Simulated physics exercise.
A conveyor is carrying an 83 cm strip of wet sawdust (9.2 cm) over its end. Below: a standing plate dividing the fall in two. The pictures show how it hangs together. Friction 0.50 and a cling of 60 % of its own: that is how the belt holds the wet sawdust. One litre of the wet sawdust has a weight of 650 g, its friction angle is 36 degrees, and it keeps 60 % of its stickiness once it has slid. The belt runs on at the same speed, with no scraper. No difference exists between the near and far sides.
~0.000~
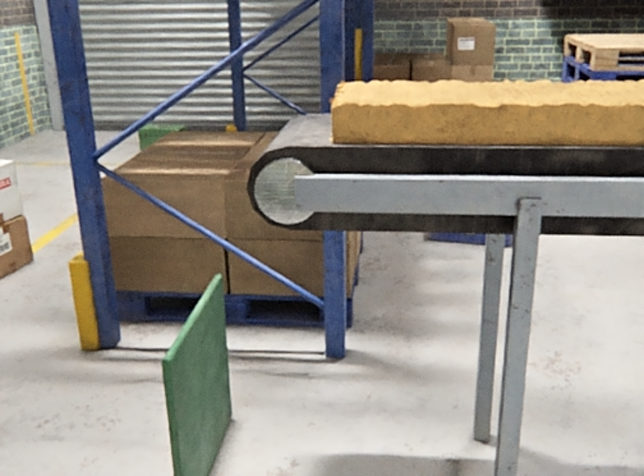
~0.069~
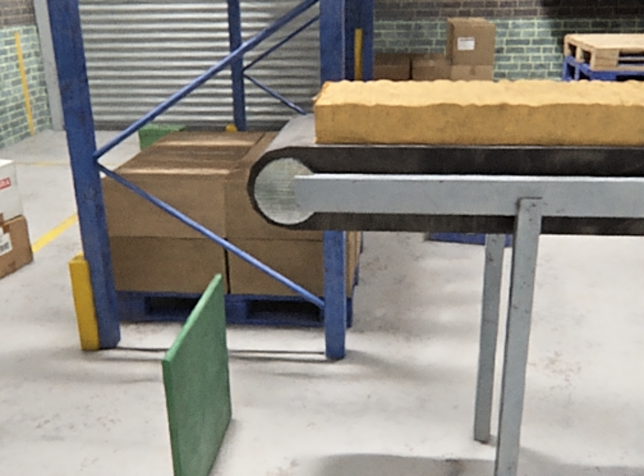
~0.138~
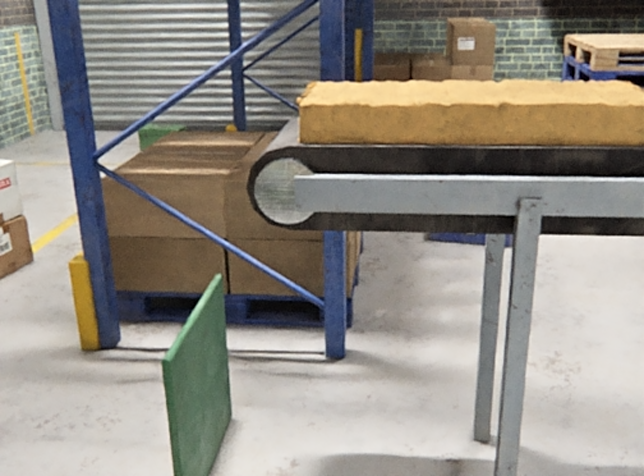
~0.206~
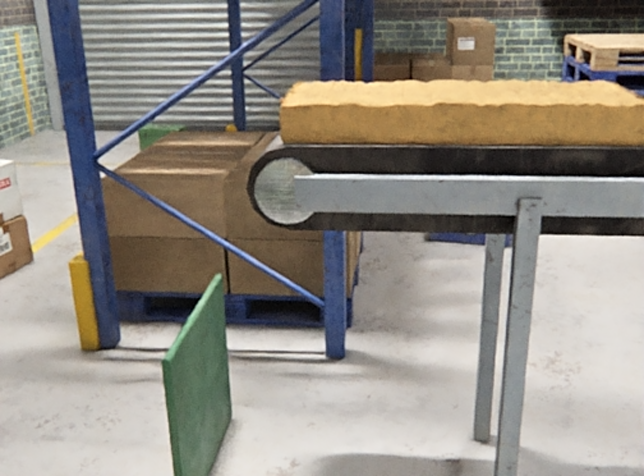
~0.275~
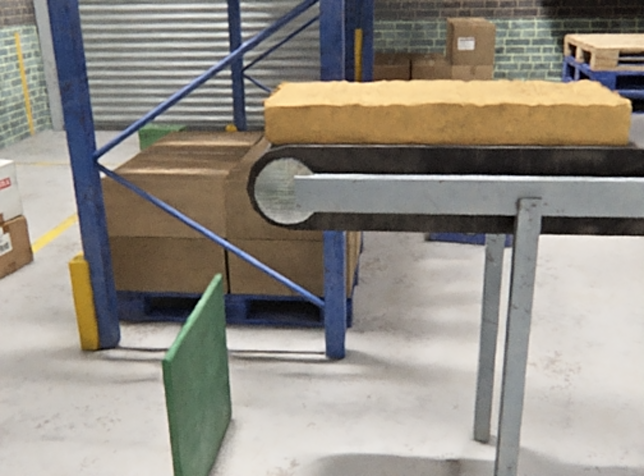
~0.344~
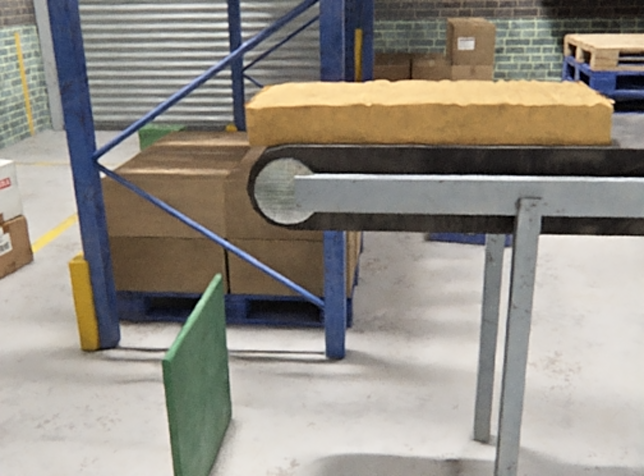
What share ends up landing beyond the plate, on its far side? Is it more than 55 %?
No.
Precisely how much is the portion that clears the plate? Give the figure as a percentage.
Around 20 percent.
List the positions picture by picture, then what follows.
Foremost bit of the wet sawdust at (333, 126), in the first frame.
Foremost bit of the wet sawdust at (315, 110), in the second frame.
Foremost bit of the wet sawdust at (298, 110), in the third frame.
Foremost bit of the wet sawdust at (281, 110), 2 % of it past the top of the roller, in one piece, in the fourth frame.
Foremost bit of the wet sawdust at (264, 118), 8 % of it past the top of the roller, in one piece, in the fifth frame.
Foremost bit of the wet sawdust at (246, 116), 12 % of it past the top of the roller, in one piece, in the sixth frame.
After 0.74 s, 2 % is beyond the plate's line.
After 1.21 s, 6 % is beyond the plate's line.
After 1.67 s, 12 % is beyond the plate's line.
After 2.14 s, 20 % is beyond the plate's line.
After 3.48 s, 20 % is beyond the plate's line.
